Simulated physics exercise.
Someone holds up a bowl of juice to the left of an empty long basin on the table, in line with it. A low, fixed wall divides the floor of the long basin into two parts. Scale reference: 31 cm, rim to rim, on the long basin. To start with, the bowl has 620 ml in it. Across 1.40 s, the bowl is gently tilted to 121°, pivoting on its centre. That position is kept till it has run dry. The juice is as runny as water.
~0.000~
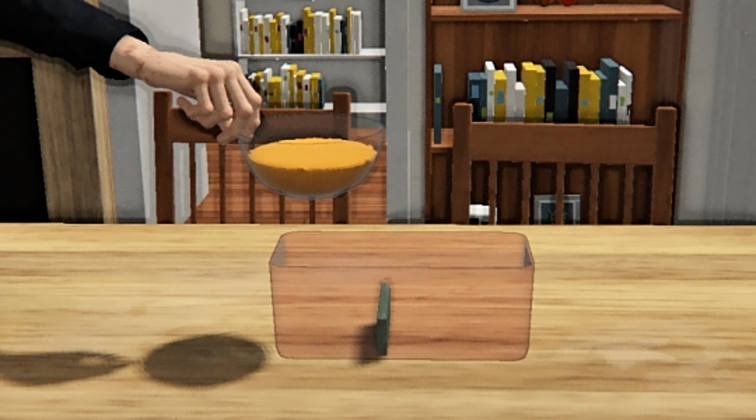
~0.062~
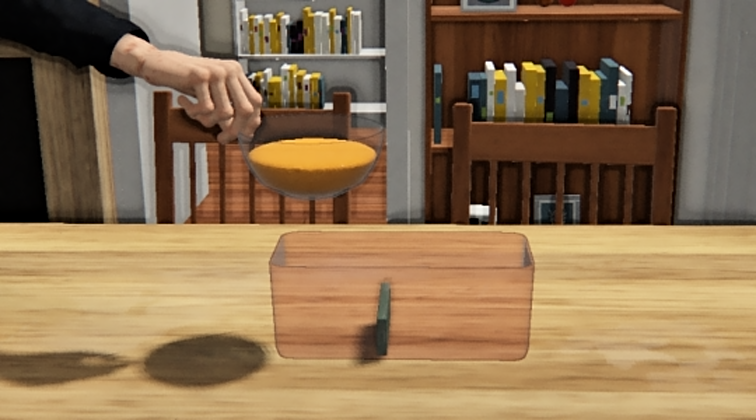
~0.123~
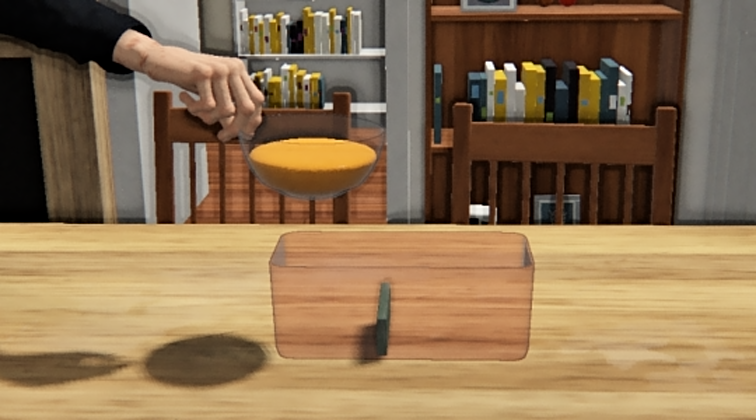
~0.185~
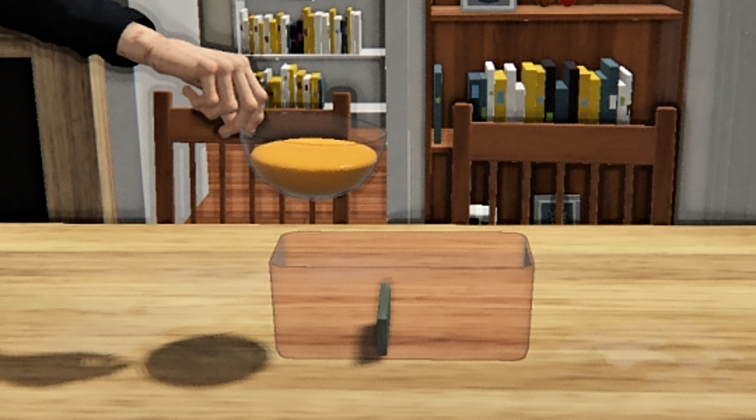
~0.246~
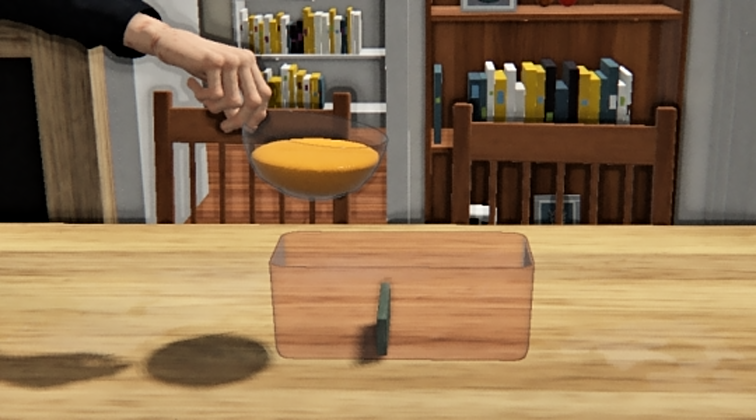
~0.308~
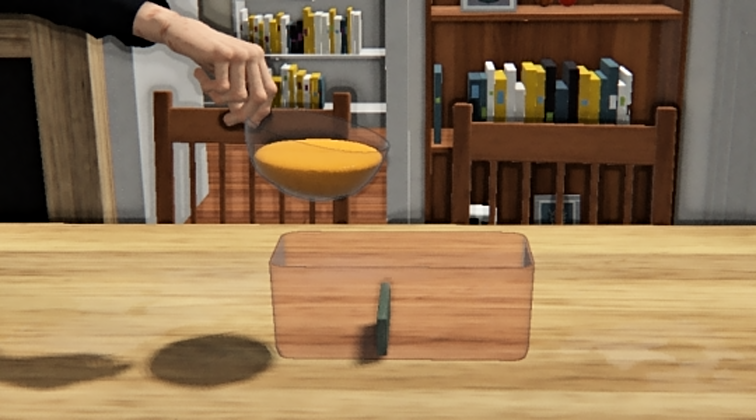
A hand reaching in from the upper left holds a clear bowl of orange juice and slowly tilts it slightly to the right, the juice's surface shifting within it. Below and to the right, an empty, transparent long basin stands still on a pale wooden table, a small dark green object by its front. The steady view faces the table, with brown chairs and bookshelves behind.
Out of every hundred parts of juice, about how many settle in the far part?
About 85 out of 100.
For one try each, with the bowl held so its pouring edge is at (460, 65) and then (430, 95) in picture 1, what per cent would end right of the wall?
It comes to 80 per cent, and then 95 per cent.
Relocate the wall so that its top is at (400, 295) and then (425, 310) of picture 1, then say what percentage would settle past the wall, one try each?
75 then 50 %.
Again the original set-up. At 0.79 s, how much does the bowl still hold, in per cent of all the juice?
Fraction remaining: Approx. 42 per cent.
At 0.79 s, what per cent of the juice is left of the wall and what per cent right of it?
About 0 left, 30 right.
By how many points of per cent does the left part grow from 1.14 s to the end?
I'd put it at some 0 percent.
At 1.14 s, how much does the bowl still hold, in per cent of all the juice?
0 %.
By 0.79 s the tilt is 72° and 41 per cent is still to pour, 0 is left of the wall and 30 right of it.
By 1.14 s the tilt is 111° and 0 per cent is still to pour, 14 is left of the wall and 85 right of it.
By 1.50 s the tilt is 121° and 0 per cent is still to pour, 14 is left of the wall and 85 right of it.
By 1.90 s the tilt is 121° and 0 per cent is still to pour, 14 is left of the wall and 85 right of it.
At rest 14 per cent lies left of the wall, 85 right of it and 0 outside.
